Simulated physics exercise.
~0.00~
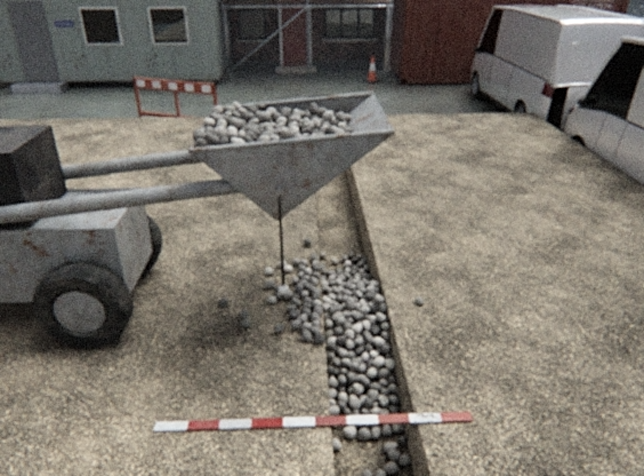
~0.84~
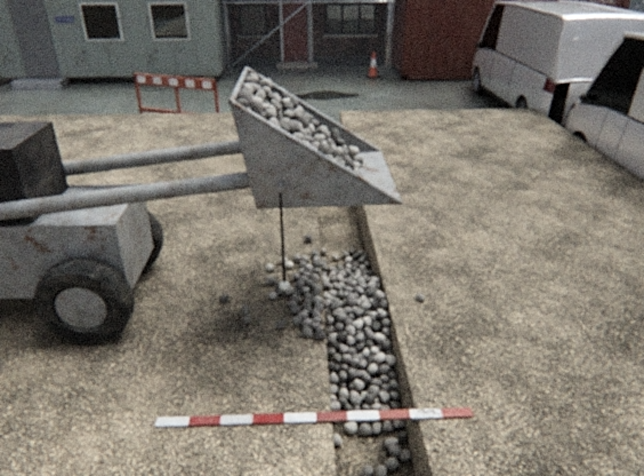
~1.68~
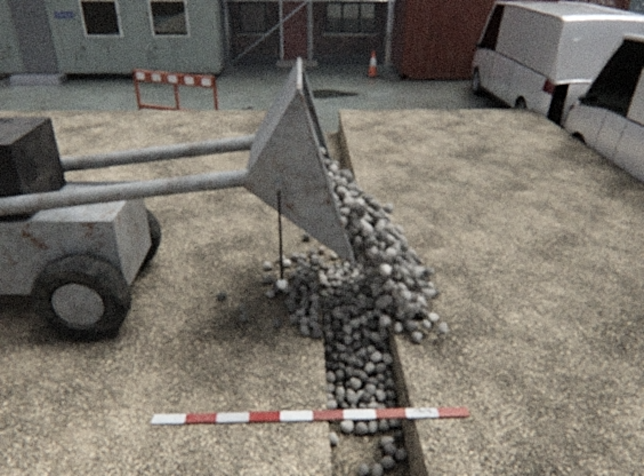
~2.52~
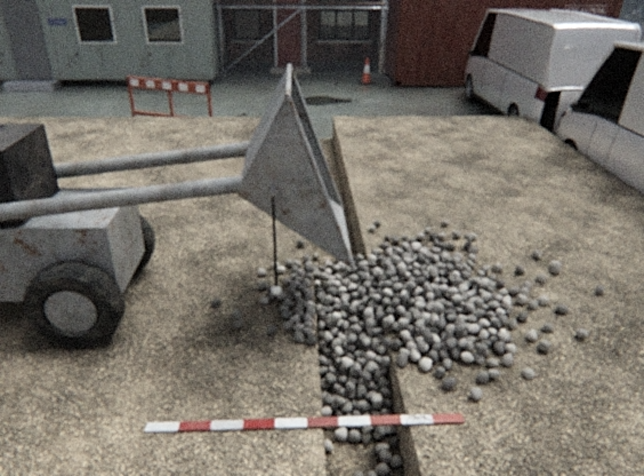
Loader bucket tipping grey stones over a partly filled trench, many spilling onto the ground to the right as the bucket empties.
